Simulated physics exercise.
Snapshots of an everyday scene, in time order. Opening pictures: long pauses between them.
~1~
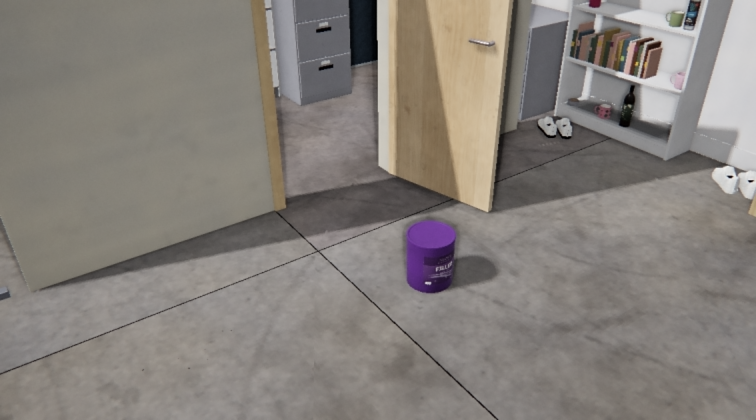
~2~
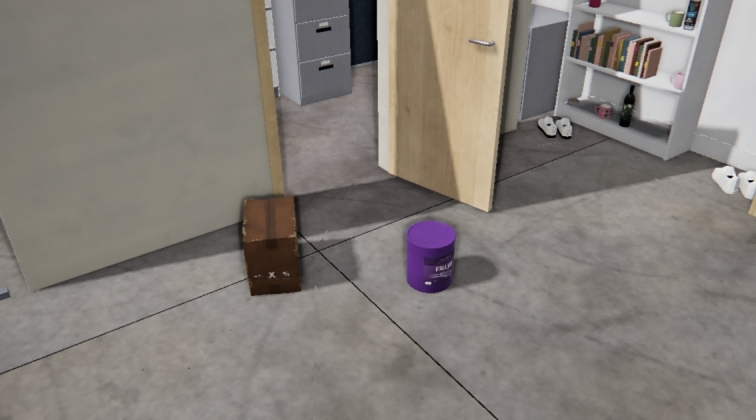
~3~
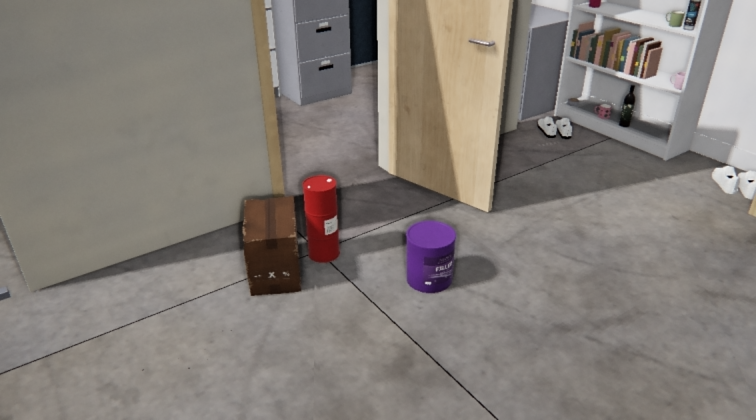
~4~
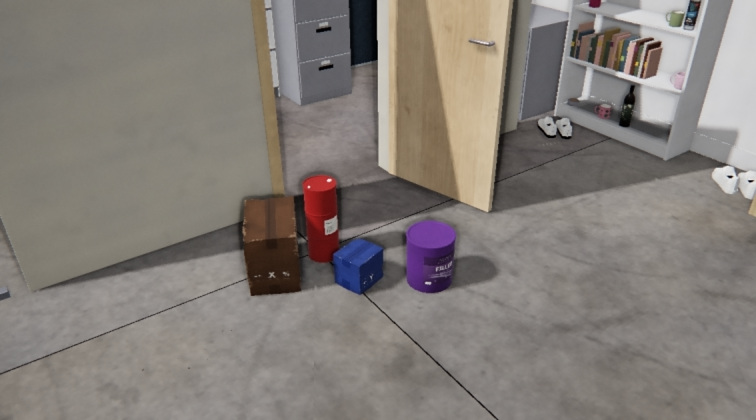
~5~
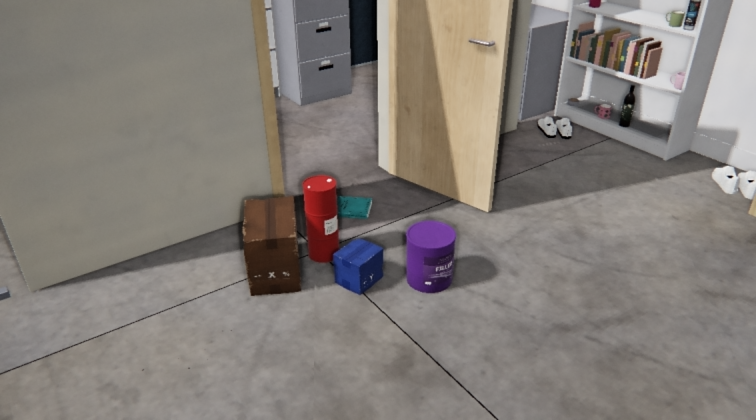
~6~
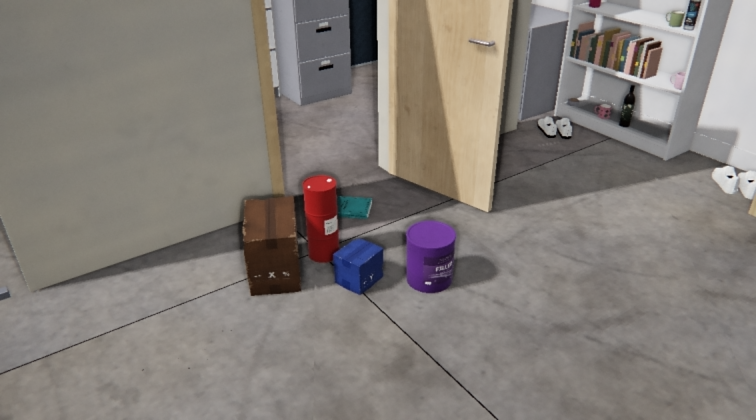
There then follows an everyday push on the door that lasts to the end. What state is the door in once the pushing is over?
The door is properly shut.
Then, 1.80 s after the last picture, door at 52°.
Then, 2.60 s after the last picture, door at 21°; turquoise book slid about its own width near (327, 199).
At rest, door at 0°; moved from the start, turquoise book; the other 4 in place. Seen from the same camera at the end, turquoise book near (309, 186).
